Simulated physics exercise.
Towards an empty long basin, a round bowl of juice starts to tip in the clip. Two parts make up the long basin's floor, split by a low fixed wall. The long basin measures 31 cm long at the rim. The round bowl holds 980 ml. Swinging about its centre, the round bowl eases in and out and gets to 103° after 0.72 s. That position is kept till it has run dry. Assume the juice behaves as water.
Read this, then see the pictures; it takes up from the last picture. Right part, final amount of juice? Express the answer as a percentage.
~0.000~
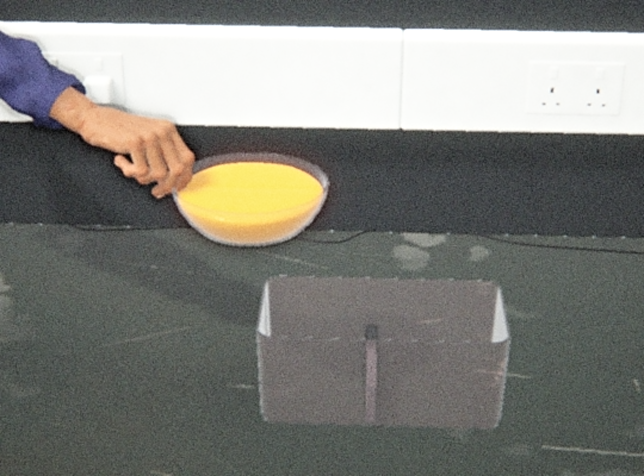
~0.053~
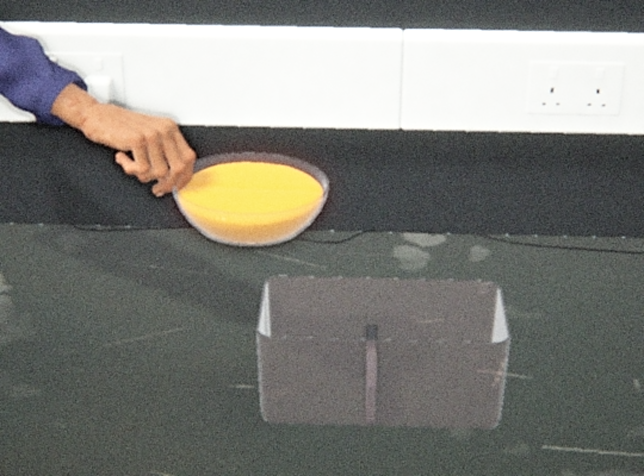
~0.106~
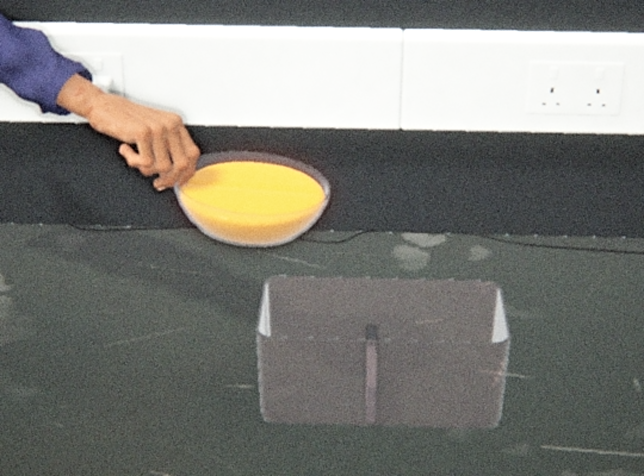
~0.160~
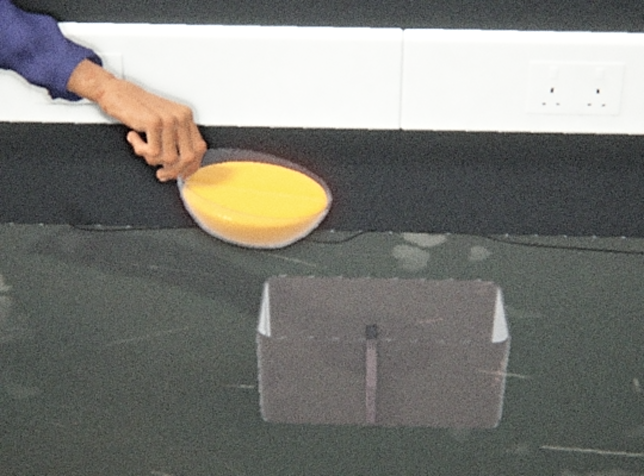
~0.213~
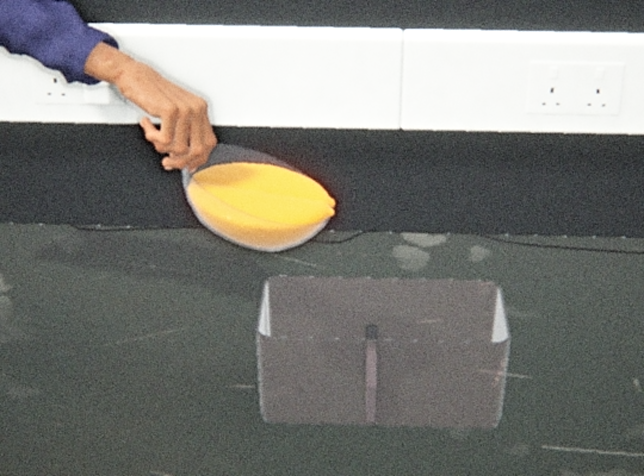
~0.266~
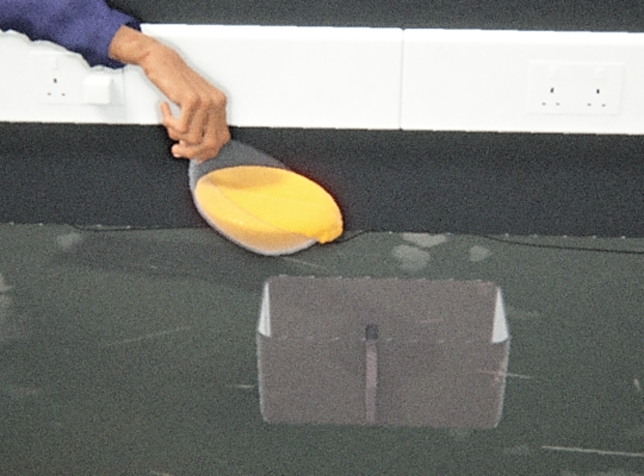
44 per cent.
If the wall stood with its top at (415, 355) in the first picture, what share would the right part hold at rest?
Roughly 5 %.
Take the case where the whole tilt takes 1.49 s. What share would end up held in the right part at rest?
In that case, some 60 percent.
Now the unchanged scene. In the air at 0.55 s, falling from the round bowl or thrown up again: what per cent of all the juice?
Some 28 per cent.
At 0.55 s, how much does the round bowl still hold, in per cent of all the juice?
I'd estimate some 5 % remains.
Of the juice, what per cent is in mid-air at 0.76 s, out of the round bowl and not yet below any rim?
Some 12 per cent.
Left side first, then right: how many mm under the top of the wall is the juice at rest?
Left side: Around 30 mm. Right side: Around 38 mm.
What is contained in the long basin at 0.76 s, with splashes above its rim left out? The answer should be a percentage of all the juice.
About 86 %.
Then, 0.55 s in, the tilt is 90° and 5 per cent is still to pour, 27 is left of the wall and 40 right of it.
Then, 0.76 s in, the tilt is 103° and 0 per cent is still to pour, 48 is left of the wall and 38 right of it.
Then, 0.98 s in, the tilt is 103° and 0 per cent is still to pour, 50 is left of the wall and 44 right of it.
Then, 1.22 s in, the tilt is 103° and 0 per cent is still to pour, 50 is left of the wall and 44 right of it.
Finally, 50 per cent lies left of the wall, 44 right of it and 6 outside.
